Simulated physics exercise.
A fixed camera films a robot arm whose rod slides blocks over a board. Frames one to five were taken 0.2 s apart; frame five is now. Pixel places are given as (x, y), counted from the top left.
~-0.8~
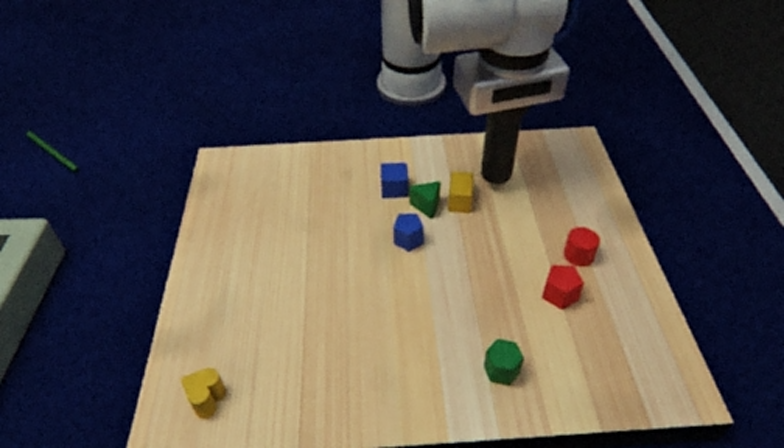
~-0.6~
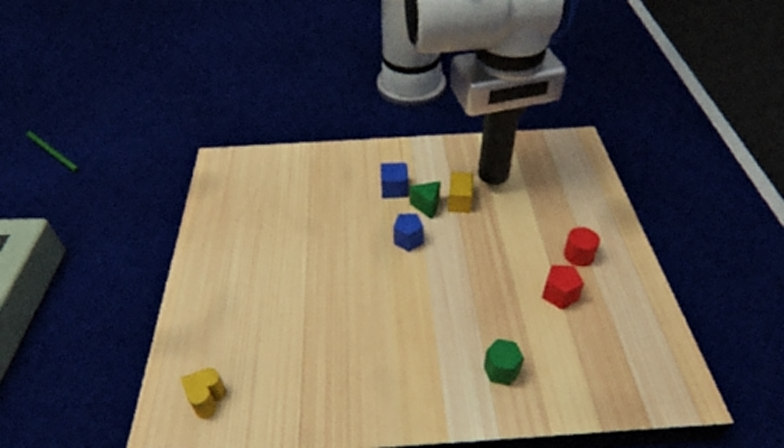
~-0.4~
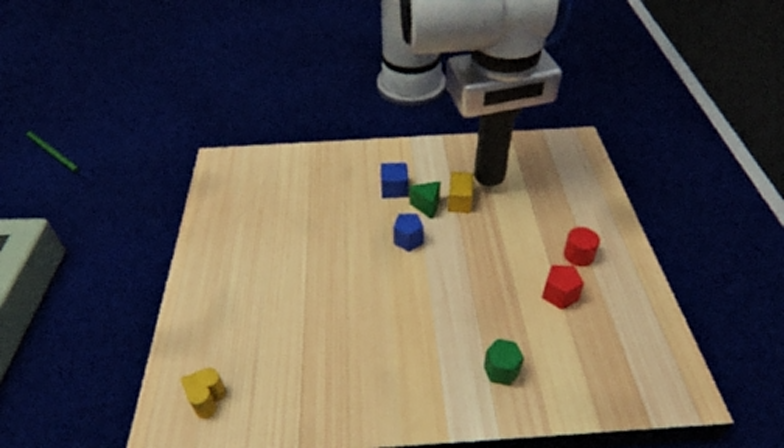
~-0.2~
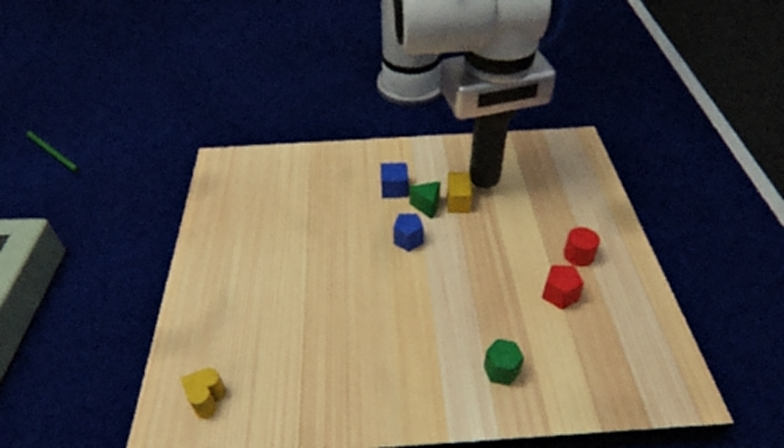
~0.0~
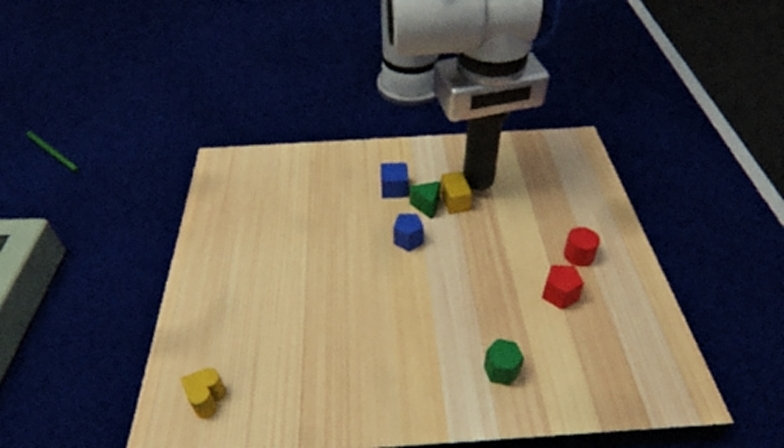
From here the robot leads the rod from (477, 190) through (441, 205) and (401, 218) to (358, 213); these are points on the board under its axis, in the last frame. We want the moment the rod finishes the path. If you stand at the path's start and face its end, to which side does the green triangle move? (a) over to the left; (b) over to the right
(a)
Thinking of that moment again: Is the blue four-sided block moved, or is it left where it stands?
That block will keep its spot.
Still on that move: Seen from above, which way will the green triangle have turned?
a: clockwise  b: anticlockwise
b.
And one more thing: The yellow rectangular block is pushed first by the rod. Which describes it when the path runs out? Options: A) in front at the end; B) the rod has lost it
It's B.
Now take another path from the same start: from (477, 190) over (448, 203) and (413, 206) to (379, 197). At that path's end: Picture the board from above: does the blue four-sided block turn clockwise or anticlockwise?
Looking from above, the answer is clockwise.
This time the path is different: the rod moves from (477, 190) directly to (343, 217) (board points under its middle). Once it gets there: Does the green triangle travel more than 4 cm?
I'd say yes.
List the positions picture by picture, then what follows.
The first frame shows lower end of the rod (496, 174), tops of blocks, blue four-sided block (394, 171), blue five-sided block (408, 222), green triangle (428, 189), yellow rectangular block (462, 183).
The second frame shows rod (493, 175), blocks as before.
The third frame shows rod (489, 177), blocks as before.
The fourth frame shows rod (484, 178), yellow rectangular block (460, 183).
The fifth frame shows rod (478, 180), blue four-sided block (394, 171), blue five-sided block (408, 222), green triangle (428, 189), yellow rectangular block (456, 183).
The first path, step by step. One third of the way, rod (441, 196); green triangle (396, 203), turned 35° anticlockwise; yellow rectangular block (417, 197).
Two thirds of the way, rod (401, 209); blue five-sided block (406, 226), turned 20° anticlockwise; green triangle (356, 219), turned 45° anticlockwise; yellow rectangular block (375, 210), turned 15° anticlockwise.
At the end, rod (357, 204); blue four-sided block not moved; blue five-sided block (406, 226), turned 20° anticlockwise; green triangle (332, 229), turned 80° anticlockwise; yellow rectangular block (344, 214), turned 50° anticlockwise.
